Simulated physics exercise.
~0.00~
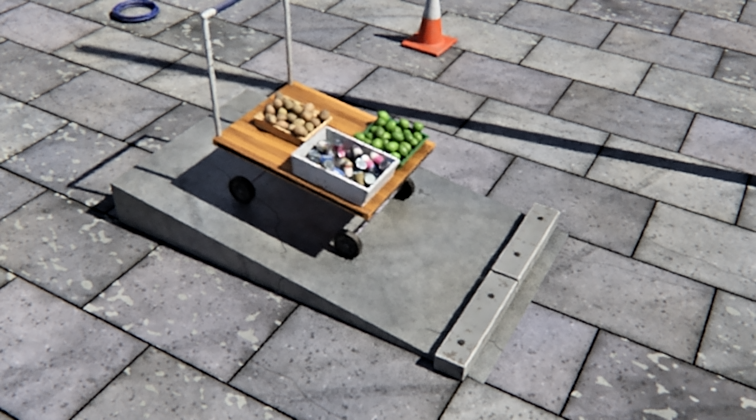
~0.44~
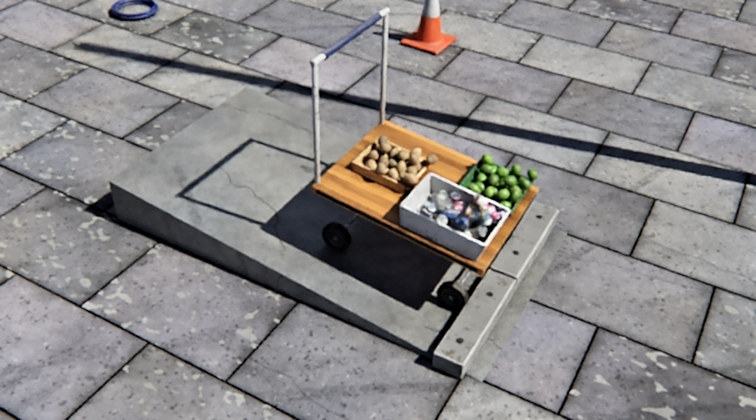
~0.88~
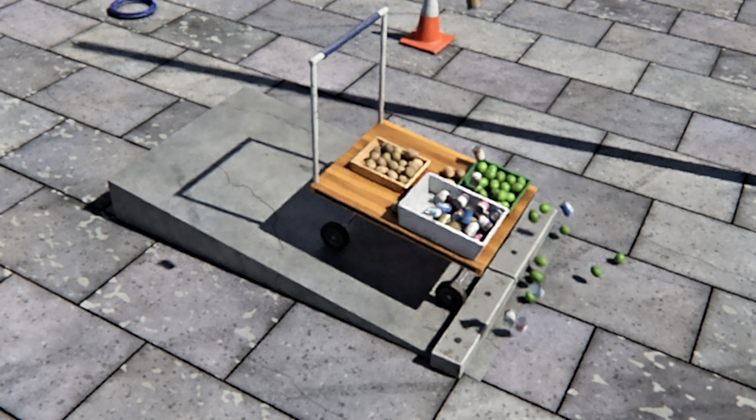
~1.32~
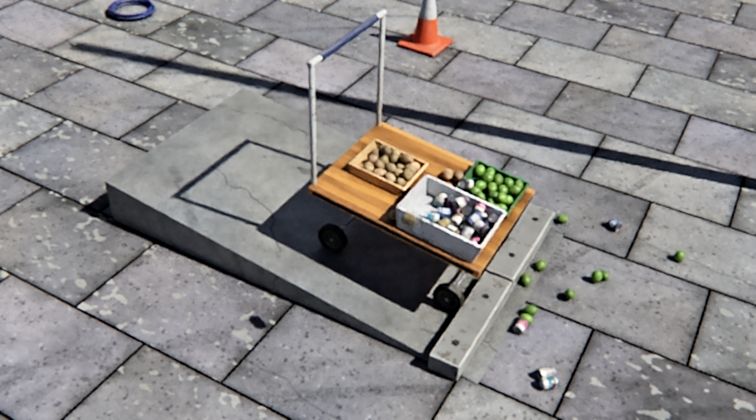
In this clip, a flatbed trolley carrying white, green and wooden baskets of small goods rolls down a ramp and stops at a low step. Several green pieces and a few from the white basket spill onto the paving and scatter, while the baskets stay aboard the halted trolley.
